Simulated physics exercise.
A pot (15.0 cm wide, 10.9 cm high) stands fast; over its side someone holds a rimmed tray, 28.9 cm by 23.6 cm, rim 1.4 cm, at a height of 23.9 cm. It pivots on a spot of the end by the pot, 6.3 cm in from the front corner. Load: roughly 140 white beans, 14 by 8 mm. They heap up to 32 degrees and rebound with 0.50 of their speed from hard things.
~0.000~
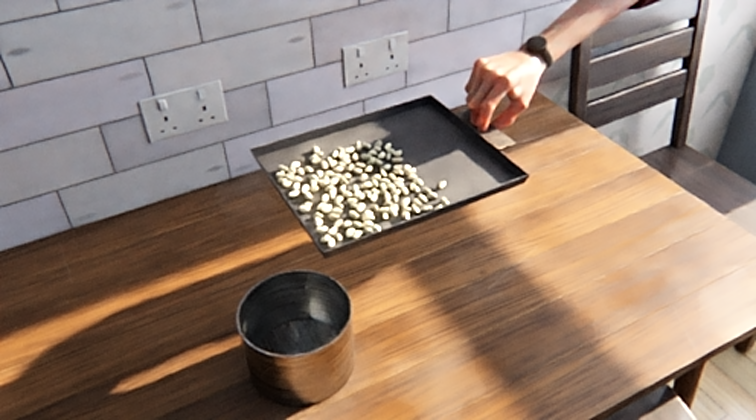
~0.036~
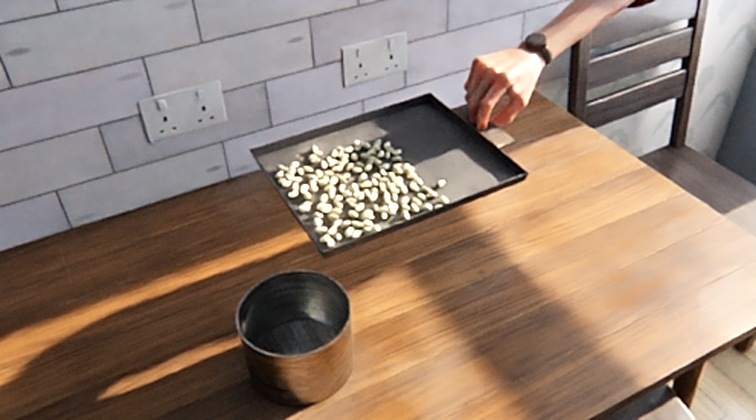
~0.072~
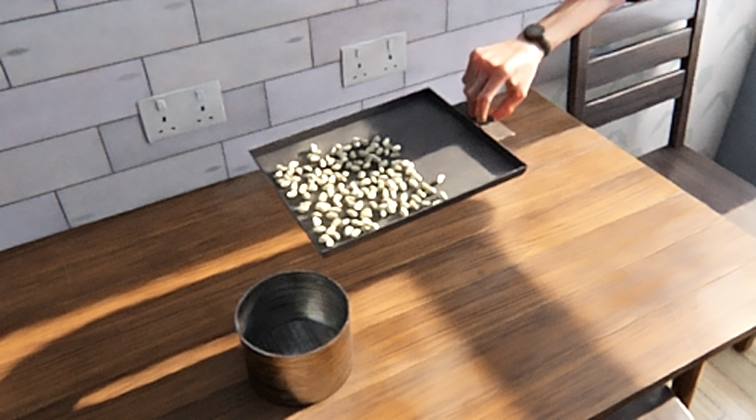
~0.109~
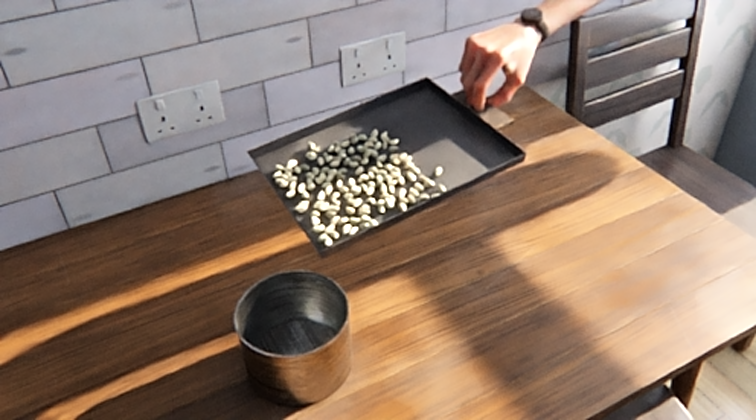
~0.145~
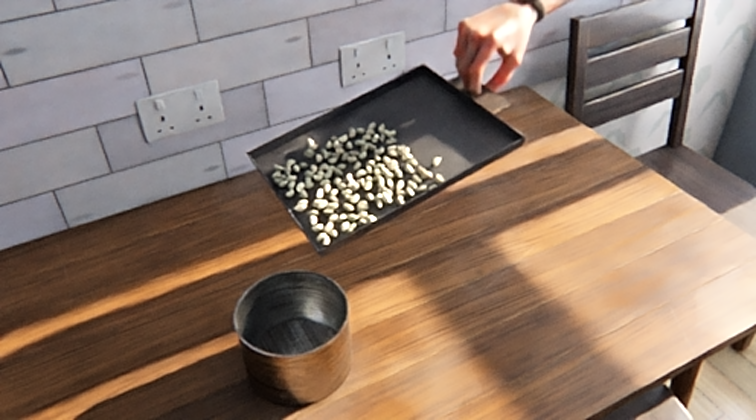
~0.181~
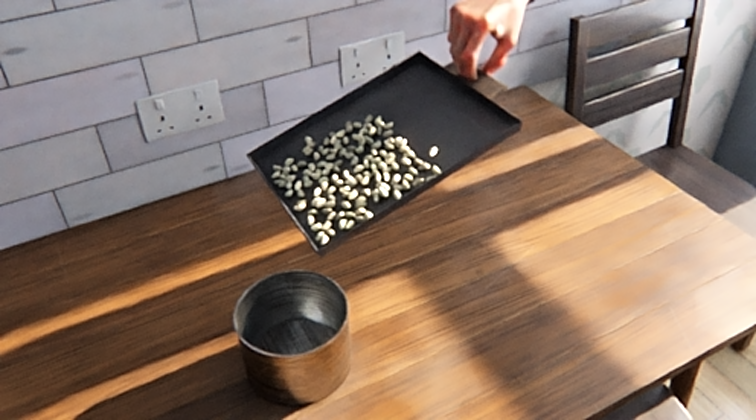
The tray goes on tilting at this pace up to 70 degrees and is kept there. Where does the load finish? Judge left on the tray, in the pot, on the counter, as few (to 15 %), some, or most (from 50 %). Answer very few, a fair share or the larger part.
Left on the tray: A fair share; in the pot: A fair share; on the counter: A fair share.
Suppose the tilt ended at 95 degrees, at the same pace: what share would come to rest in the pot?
It would be near 45 per cent.
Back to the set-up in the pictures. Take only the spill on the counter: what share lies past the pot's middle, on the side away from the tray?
About 70 per cent.
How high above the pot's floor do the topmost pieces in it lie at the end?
About 1.0 cm.
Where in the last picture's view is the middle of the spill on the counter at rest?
Around (193, 309).
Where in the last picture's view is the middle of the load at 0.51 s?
Around (289, 191).
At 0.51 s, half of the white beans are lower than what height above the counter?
Roughly 26 cm.
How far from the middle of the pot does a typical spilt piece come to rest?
Some 26 cm.
After 0.38 s, tilt 45 degrees; the tray holds 100 %, the pot 0 %.
After 0.51 s, tilt 63 degrees; the tray holds 100 %, the pot 0 %.
After 0.77 s, tilt 70 degrees; the tray holds 45 %, the pot 15 %.
In the end, at 2.5 s, tray 35 %, pot 30 %, counter 40 %.
